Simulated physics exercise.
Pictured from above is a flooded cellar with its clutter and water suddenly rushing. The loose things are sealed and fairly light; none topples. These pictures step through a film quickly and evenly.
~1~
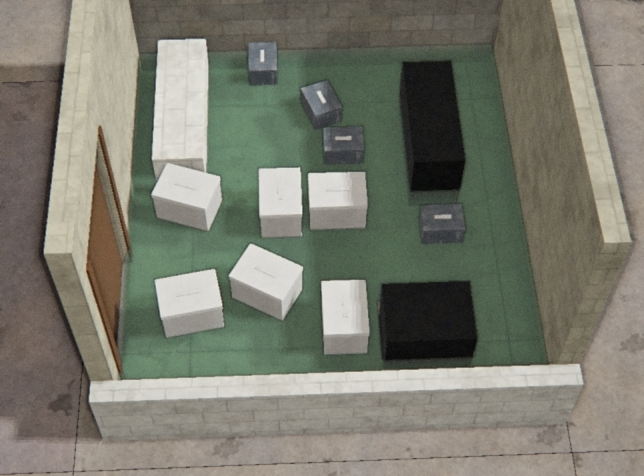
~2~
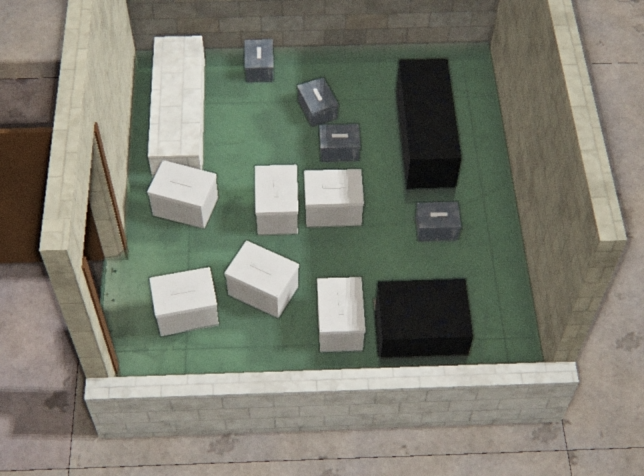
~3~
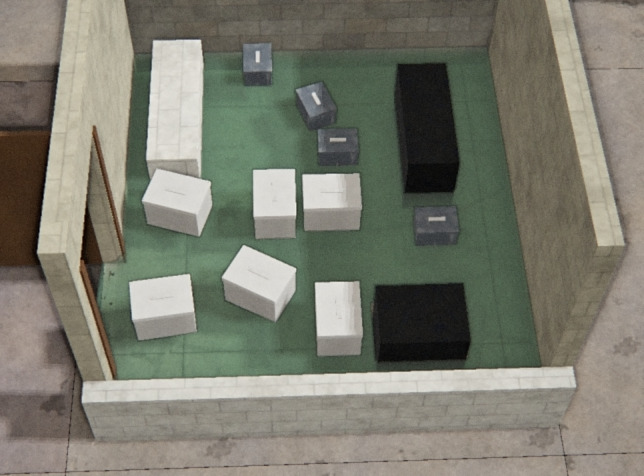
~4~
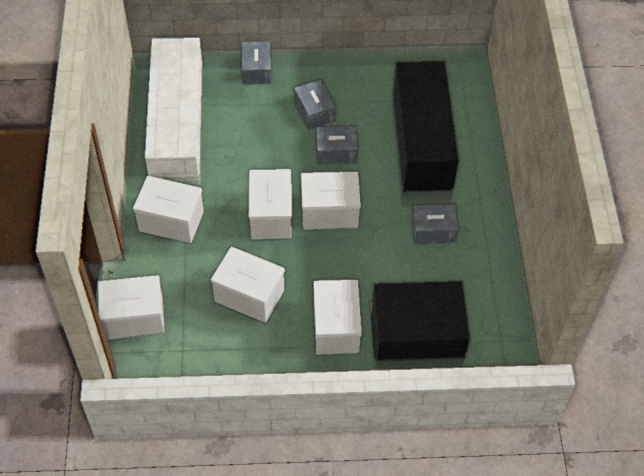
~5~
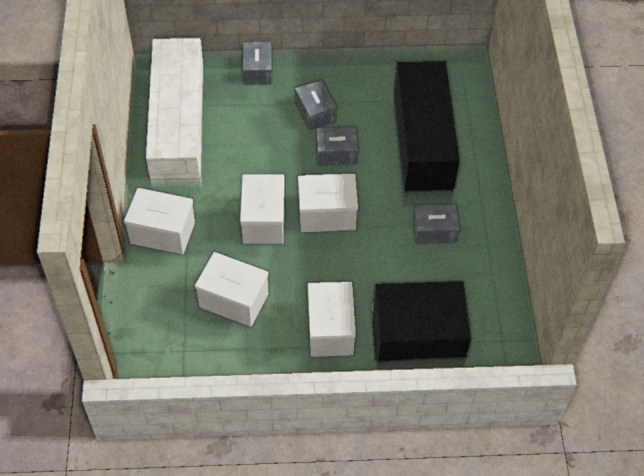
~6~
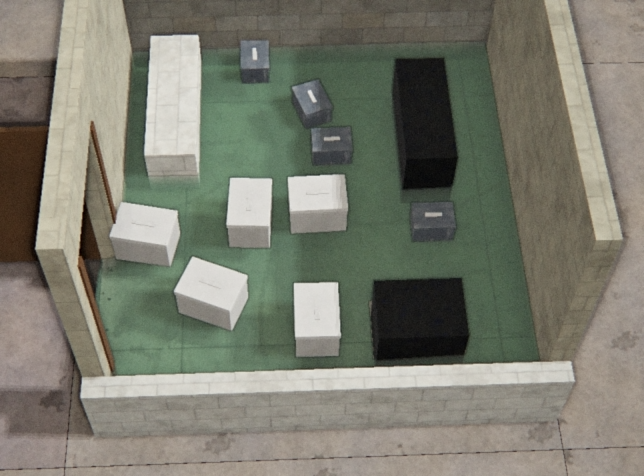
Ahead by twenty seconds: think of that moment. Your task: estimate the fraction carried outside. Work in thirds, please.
Two thirds and up.
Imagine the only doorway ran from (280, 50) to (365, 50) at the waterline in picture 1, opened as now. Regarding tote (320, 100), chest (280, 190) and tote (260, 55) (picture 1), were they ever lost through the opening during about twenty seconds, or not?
Sequentially, I'd put it as swept away, swept away, swept away.
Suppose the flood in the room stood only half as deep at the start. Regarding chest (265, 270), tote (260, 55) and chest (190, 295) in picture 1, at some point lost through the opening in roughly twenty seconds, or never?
Outcomes, first to last: Departed, kept back, departed.
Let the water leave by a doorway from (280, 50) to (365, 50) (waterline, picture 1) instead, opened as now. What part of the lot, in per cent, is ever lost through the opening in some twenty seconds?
Estimate: Close to 70 %.
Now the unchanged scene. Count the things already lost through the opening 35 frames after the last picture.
By then the total stands at 9.
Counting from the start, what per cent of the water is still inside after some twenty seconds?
34 %.
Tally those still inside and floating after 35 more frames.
That number is 1.
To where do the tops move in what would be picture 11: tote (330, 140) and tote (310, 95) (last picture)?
Estimated positions: (305, 171) and (292, 124), approximately.
A moment on, 3 of 10 are out; 7 afloat.
Next, 6 of 10 are out; 4 afloat.
Later, 9 of 10 are out; 1 afloat.
In the end, 9 of 10 are out; 1 afloat.
